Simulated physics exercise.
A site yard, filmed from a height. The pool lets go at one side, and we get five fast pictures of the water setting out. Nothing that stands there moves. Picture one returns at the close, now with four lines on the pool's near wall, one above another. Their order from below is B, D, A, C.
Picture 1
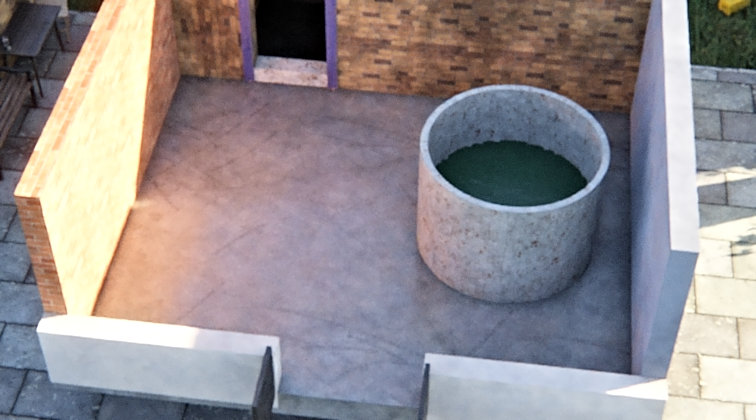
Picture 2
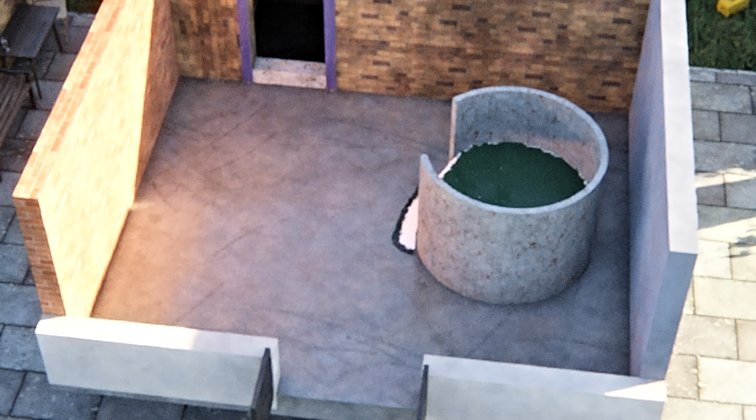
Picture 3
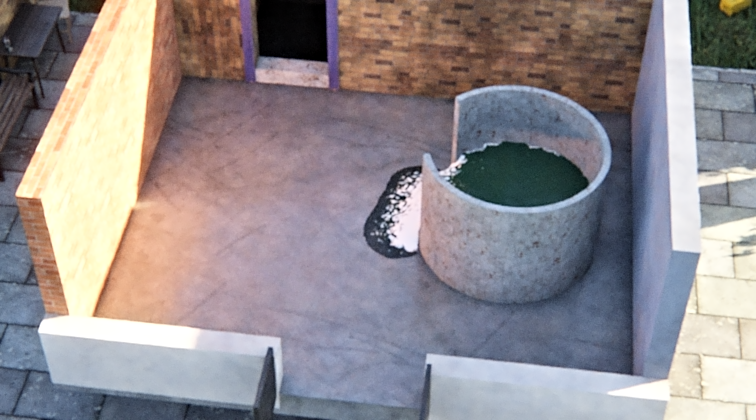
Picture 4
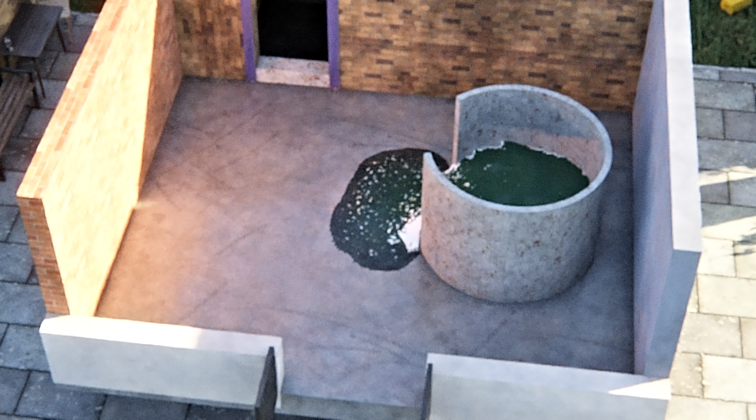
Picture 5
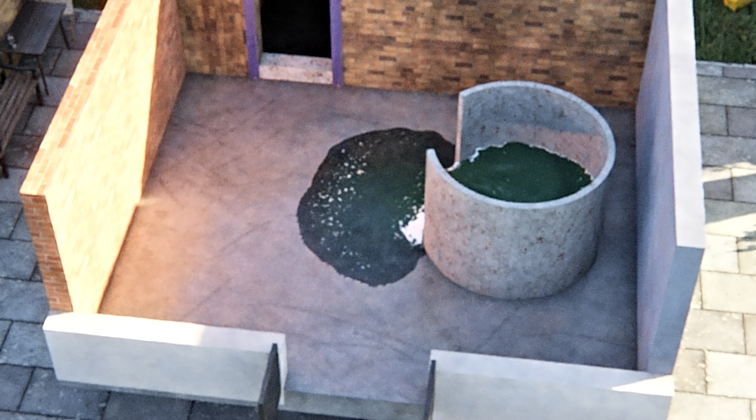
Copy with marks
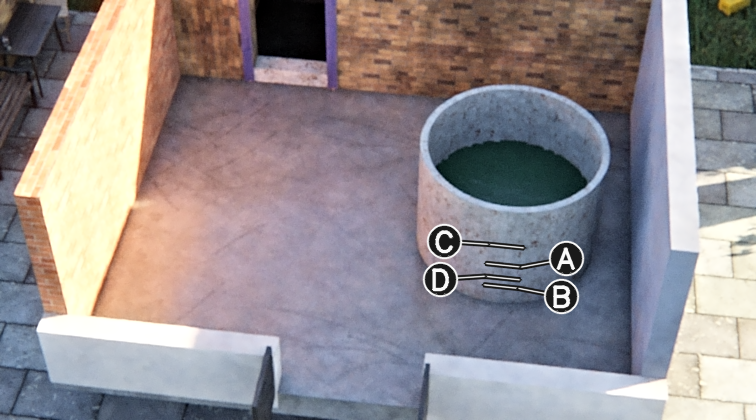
A walled yard with a smooth grey-brown floor is seen from above, with brick walls at the left and back and pale low walls along the front beside an open gate. A round, speckled grey concrete pool of dark green water stands at the right, and a purple-blue-framed doorway is at the back. The pool's left side opens, and foaming water pours out and spreads leftward in a widening dark green patch.
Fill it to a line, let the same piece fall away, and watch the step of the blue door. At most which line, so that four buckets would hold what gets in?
The answer is level C.
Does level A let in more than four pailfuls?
No, not at all.
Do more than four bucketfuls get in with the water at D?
No, that is safe.
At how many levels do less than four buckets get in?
All of the four.
On the marked copy, A at (503, 265); B at (501, 286); C at (505, 246); D at (502, 278); from the bottom up B, D, A, C.
With A, nothing gets over.
With B, nothing gets over.
With C, a bucket or two gets in.
With D, nothing gets over.
